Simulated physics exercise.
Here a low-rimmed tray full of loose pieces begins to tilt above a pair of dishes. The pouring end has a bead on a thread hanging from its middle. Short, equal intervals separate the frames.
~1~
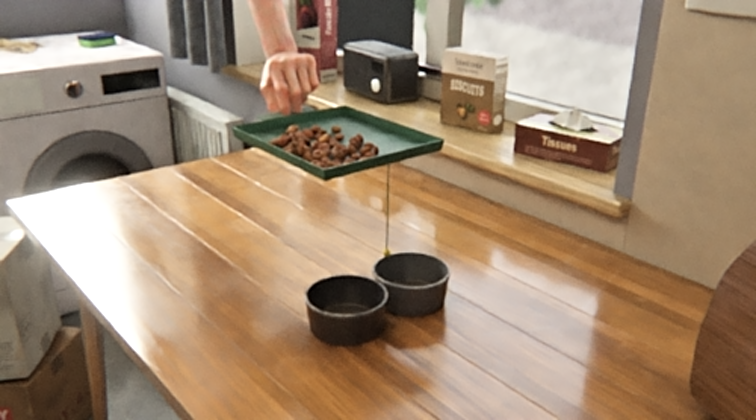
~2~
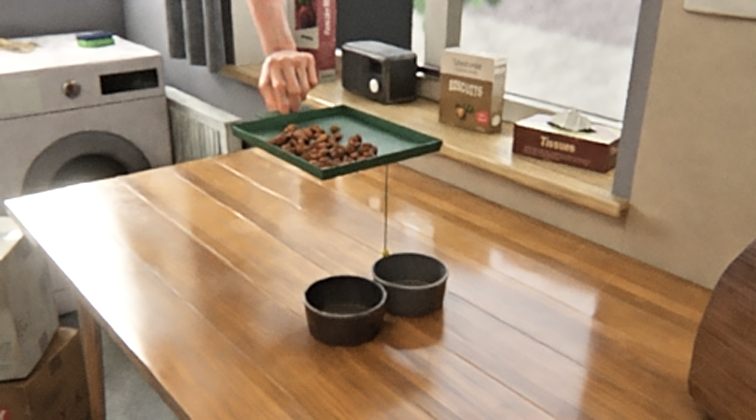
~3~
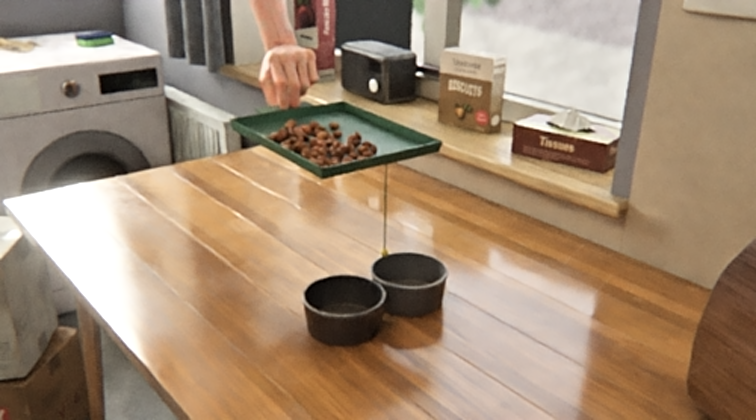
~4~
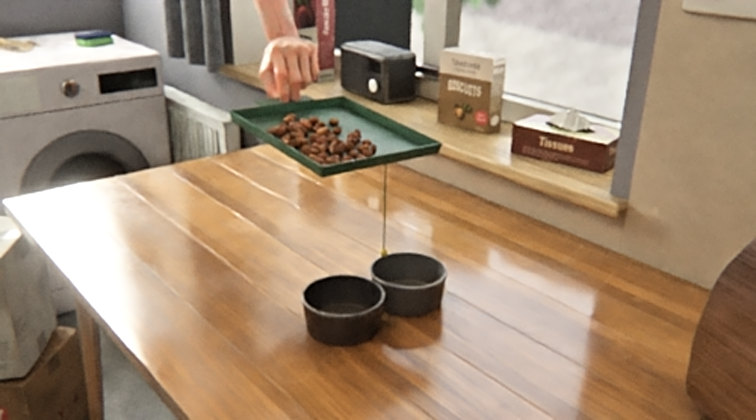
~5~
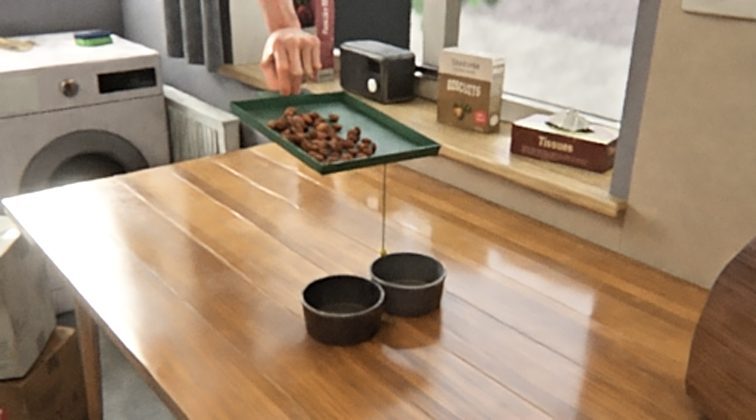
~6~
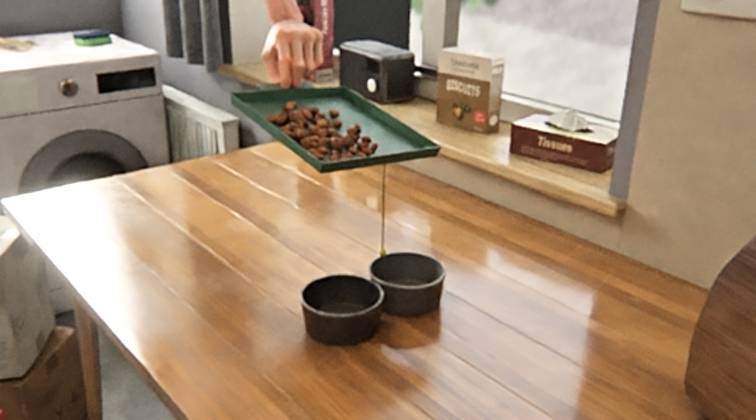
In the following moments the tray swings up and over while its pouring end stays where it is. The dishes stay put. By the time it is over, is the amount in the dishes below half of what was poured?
Yes: The dishes are going to end up holding a minor part.
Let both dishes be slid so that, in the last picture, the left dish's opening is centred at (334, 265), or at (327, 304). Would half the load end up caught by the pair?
Well, it comes to a lesser portion at first and a lesser portion after that.
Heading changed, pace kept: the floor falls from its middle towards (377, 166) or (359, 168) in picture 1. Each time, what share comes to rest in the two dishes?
Somewhere close to 80 % the first time, 90 % the second.
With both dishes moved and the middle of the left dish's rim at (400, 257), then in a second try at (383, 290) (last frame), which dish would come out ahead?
The one at left, then the one at right.
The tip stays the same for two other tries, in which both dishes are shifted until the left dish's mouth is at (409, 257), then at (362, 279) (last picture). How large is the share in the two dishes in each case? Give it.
First position: Some 80 %; second position: Some 70 %.
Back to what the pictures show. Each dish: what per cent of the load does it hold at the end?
In the left dish you'd find about 0 % of the load, and in the right dish about 40 %.
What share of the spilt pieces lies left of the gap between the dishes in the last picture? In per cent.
It comes to 10 per cent or so.
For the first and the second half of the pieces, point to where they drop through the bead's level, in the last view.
Half one: (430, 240), half two: (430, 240).
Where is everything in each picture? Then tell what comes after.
Corners of the pouring end at (325, 169) and (442, 139), level; middle of the load at (323, 149), bits of dog kibble; left dish at (371, 324); right dish at (437, 296); bead on its thread at (387, 252), in the first picture.
Corners of the pouring end at (323, 168) and (440, 140), level; middle of the load at (322, 148), in the second picture.
Corners of the pouring end at (323, 167) and (440, 141), tipped barely, lowest at the right corner; middle of the load at (321, 146), in the third picture.
Corners of the pouring end at (323, 165) and (440, 142), tipped a little, lowest at the right corner; middle of the load at (321, 143), in the fourth picture.
Corners of the pouring end at (323, 164) and (439, 144), tipped a little, lowest at the right corner; middle of the load at (321, 139), in the fifth picture.
Corners of the pouring end at (323, 162) and (439, 146), tipped a little, lowest at the right corner; middle of the load at (321, 136); left dish at (367, 324); right dish at (432, 296), in the sixth picture.
Soon after the last picture, tray tipped steeply; nearly all on the tray; a stray few in the air.
A little later, tray tipped right over; about a quarter on the tray; about a quarter in the right dish; about a quarter outside both; about a quarter in the air.
Later still, tray tipped past a quarter turn; about a third in the right dish; about two thirds outside both.
At rest, tray tipped past a quarter turn; none in the left dish; about a third in the right dish; about two thirds outside both.
